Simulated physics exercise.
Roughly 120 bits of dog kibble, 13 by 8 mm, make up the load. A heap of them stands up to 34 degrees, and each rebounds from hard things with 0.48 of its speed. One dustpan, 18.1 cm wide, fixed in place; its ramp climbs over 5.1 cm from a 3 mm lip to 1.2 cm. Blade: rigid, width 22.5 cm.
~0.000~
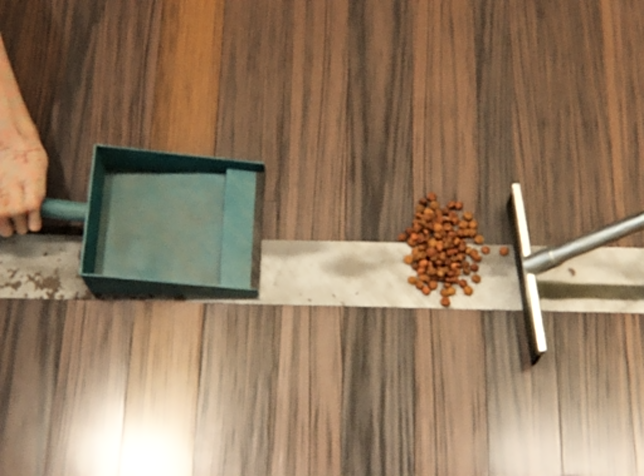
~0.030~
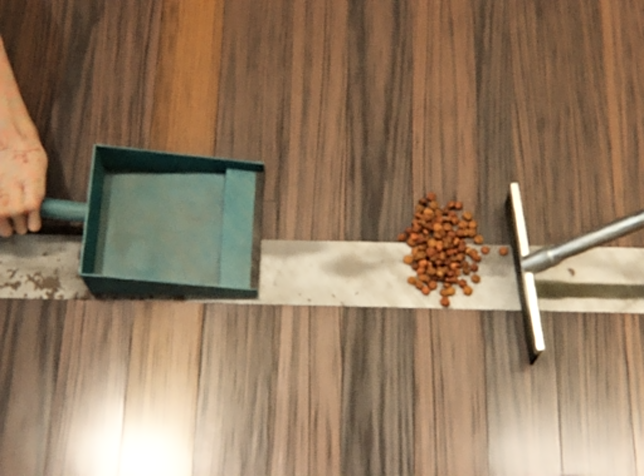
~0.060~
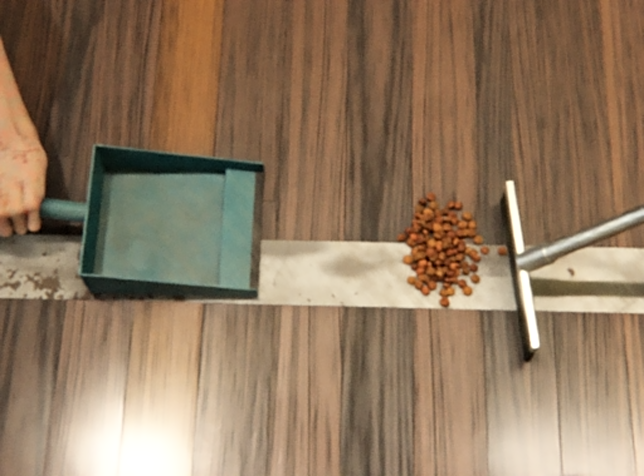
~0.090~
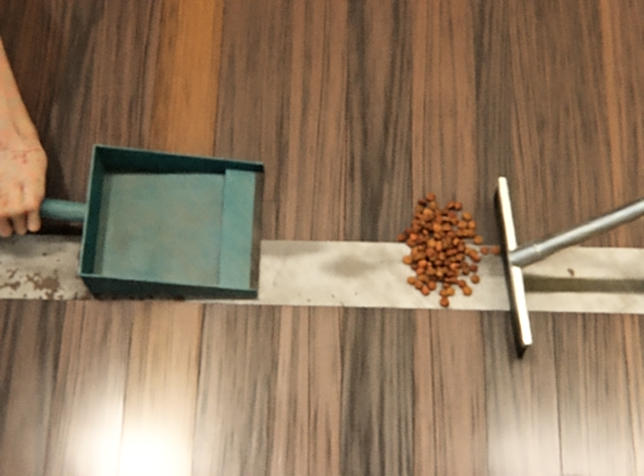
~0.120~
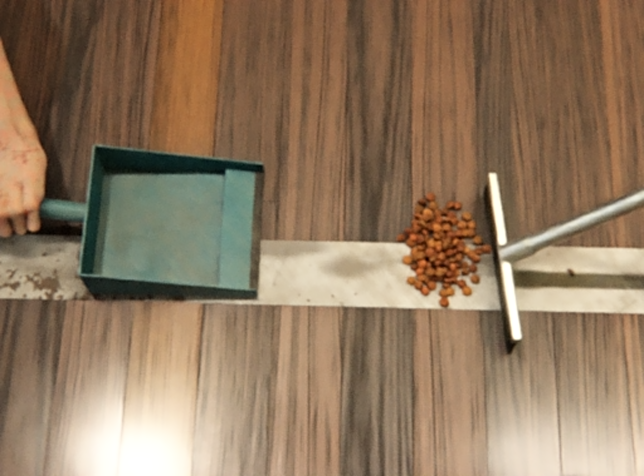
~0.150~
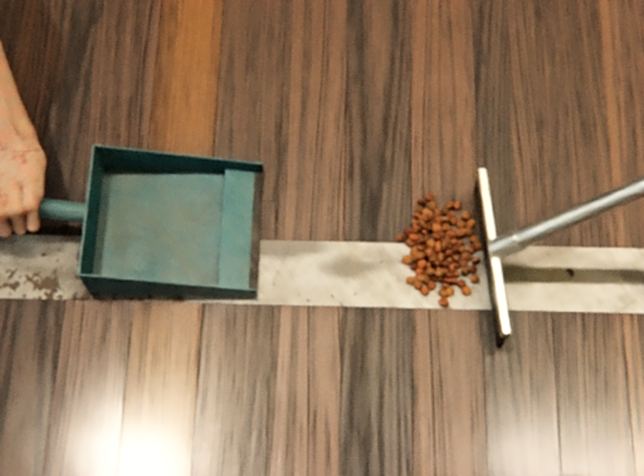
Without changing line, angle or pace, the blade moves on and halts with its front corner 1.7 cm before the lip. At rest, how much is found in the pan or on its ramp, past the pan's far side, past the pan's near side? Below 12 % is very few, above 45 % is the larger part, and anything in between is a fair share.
In the pan or on its ramp: Very few, past the pan's far side: A fair share, past the pan's near side: Very few.
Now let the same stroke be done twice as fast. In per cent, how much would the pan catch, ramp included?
It would be around 15 per cent.
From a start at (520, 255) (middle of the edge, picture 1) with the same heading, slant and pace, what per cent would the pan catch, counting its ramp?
About 5 per cent.
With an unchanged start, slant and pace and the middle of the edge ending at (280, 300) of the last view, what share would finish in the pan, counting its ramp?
Some 35 percent.
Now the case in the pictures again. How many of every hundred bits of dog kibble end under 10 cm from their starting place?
5 %.
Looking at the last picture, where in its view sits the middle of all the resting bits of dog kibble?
After settling, the middle sits near (272, 198).
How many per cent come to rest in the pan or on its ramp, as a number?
About 5 per cent.
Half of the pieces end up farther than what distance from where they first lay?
I'd put it near 24 cm.
After 0.47 s, middle of the blade 17 cm from the lip; 0 % over the lip, far side 5 %, near side 5 %.
After 0.69 s, middle of the blade 8 cm from the lip; 0 % over the lip, far side 20 %, near side 5 %.
Then, at 1.01 s, middle of the blade 3 cm from the lip; 5 % over the lip, far side 30 %, near side 5 %.
By 1.5 s all is still; pan 5 %, far side 30 %, near side 5 %, in front of the lip or behind the blade 60 %.
